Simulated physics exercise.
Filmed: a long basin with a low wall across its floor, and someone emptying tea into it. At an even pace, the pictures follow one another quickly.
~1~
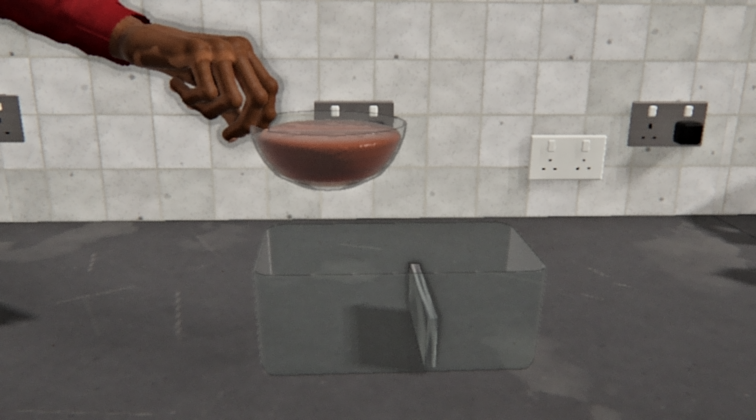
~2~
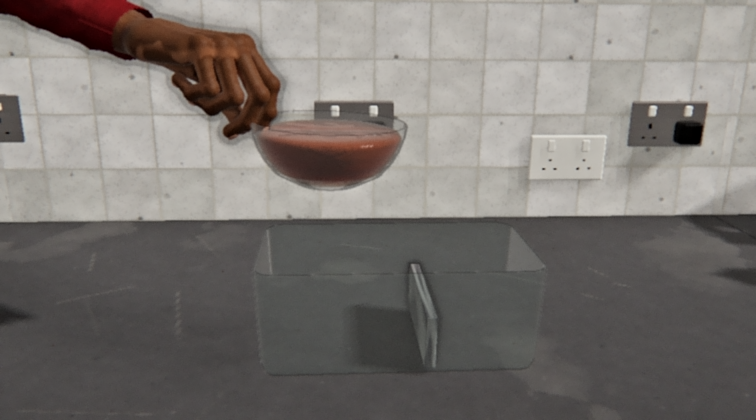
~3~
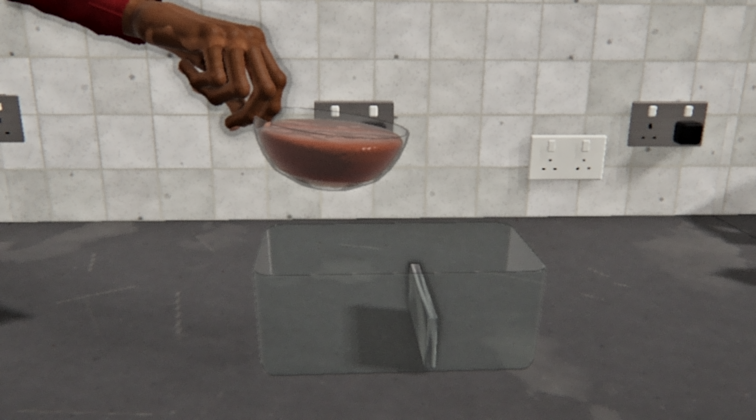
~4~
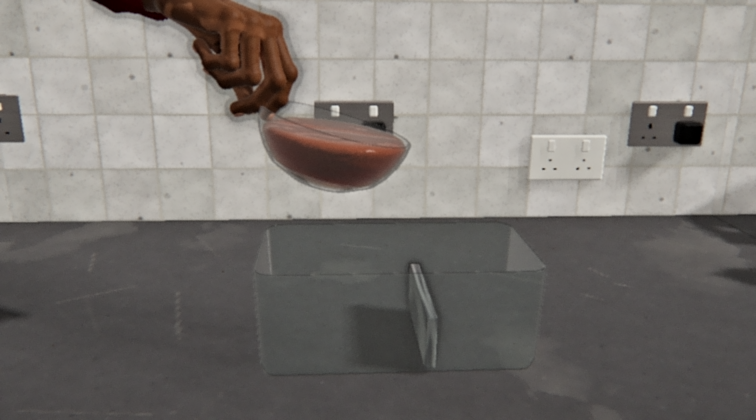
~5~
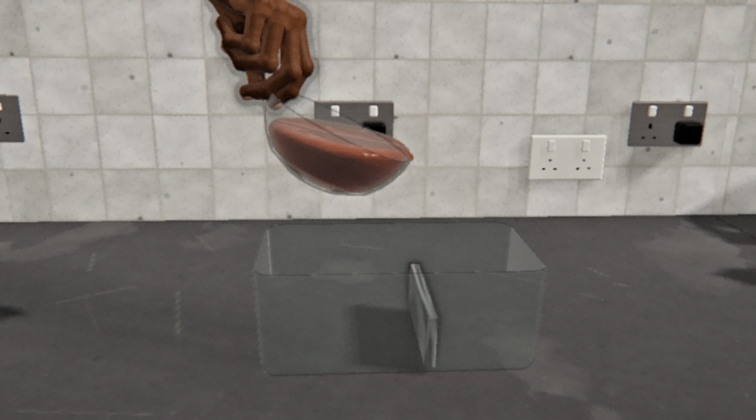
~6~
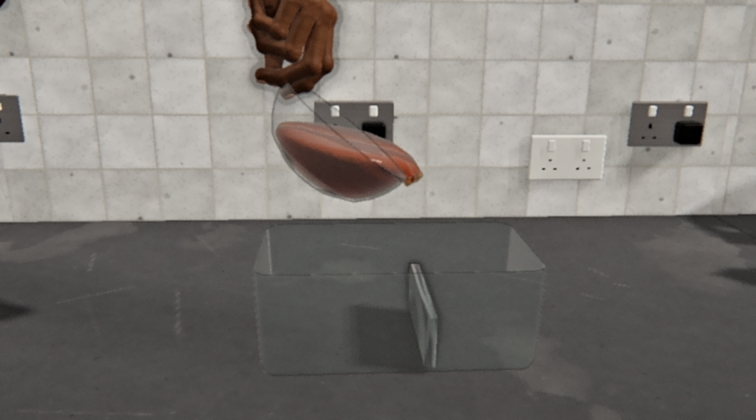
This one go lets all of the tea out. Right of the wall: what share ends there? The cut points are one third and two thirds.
Lands in the middle band.
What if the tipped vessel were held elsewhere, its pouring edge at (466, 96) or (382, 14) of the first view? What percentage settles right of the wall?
You'd get 80 percent from the first and 45 percent from the second.
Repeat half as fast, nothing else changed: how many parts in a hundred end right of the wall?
Some 75 per cent.
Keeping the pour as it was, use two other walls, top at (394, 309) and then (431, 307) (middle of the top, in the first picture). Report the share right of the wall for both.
First try around 65 percent; second try around 45 percent.
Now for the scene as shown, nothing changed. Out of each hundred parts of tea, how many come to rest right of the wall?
Close to 50 in a hundred.
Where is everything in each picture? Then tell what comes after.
In the first frame, it leans 0°; its right rim is at (405, 124); the tea meets the walls at (255, 131) and (401, 131); the long basin's rim runs from (261, 249) to (528, 246); the wall's top is at (422, 289).
In the second frame, it leans 2°; its right rim is at (406, 126); the tea meets the walls at (256, 130) and (401, 133).
In the third frame, it leans 7°; its right rim is at (408, 133); the tea meets the walls at (258, 126) and (403, 136).
In the fourth frame, it leans 16°; its right rim is at (409, 145); the tea meets the walls at (263, 122) and (406, 140).
In the fifth frame, it leans 27°; its right rim is at (408, 160); the tea meets the walls at (269, 121) and (401, 148); 3 per cent is over the edge.
In the sixth frame, it leans 40°; its right rim is at (404, 177); the tea meets the walls at (275, 126) and (385, 151); 12 per cent is over the edge.
A moment on, the tilt is 113° and 1 per cent is still to pour, 37 is left of the wall and 58 right of it.
Next, the tilt is 121° and 0 per cent is still to pour, 40 is left of the wall and 40 right of it.
Then the tilt is 121° and 0 per cent is still to pour, 45 is left of the wall and 51 right of it.
Later the tilt is 121° and 0 per cent is still to pour, 46 is left of the wall and 51 right of it.
At rest 46 per cent lies left of the wall, 51 right of it and 4 outside.
